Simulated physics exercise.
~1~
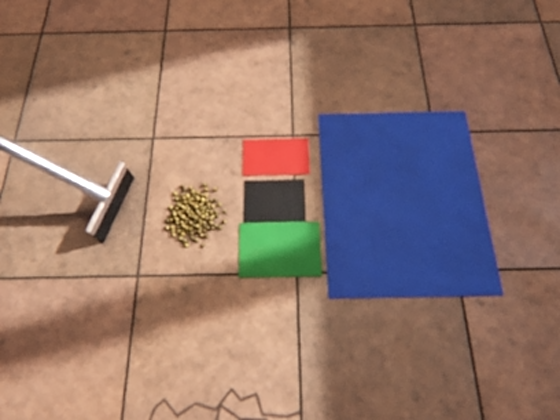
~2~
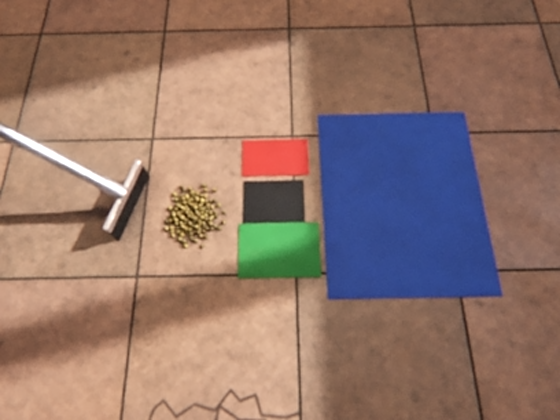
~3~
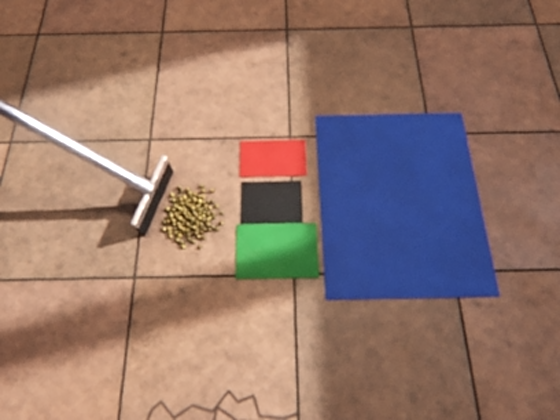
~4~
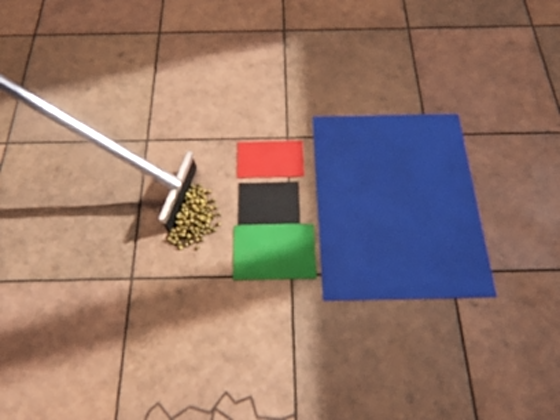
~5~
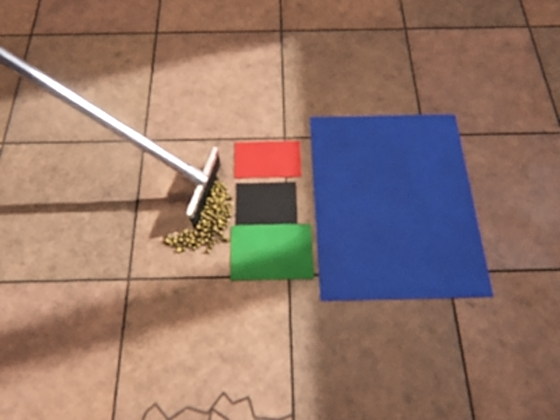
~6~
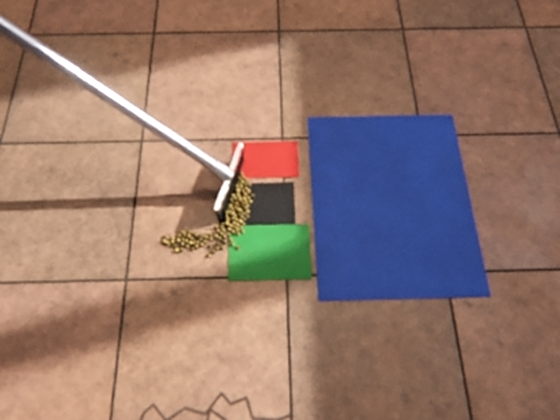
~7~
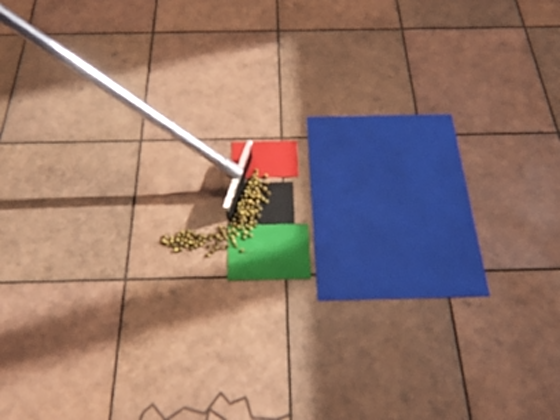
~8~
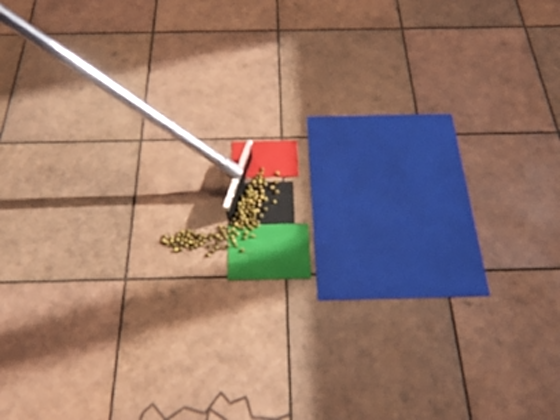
A squeegee pushes a pile of lentils right, leaving many on the black sheet.
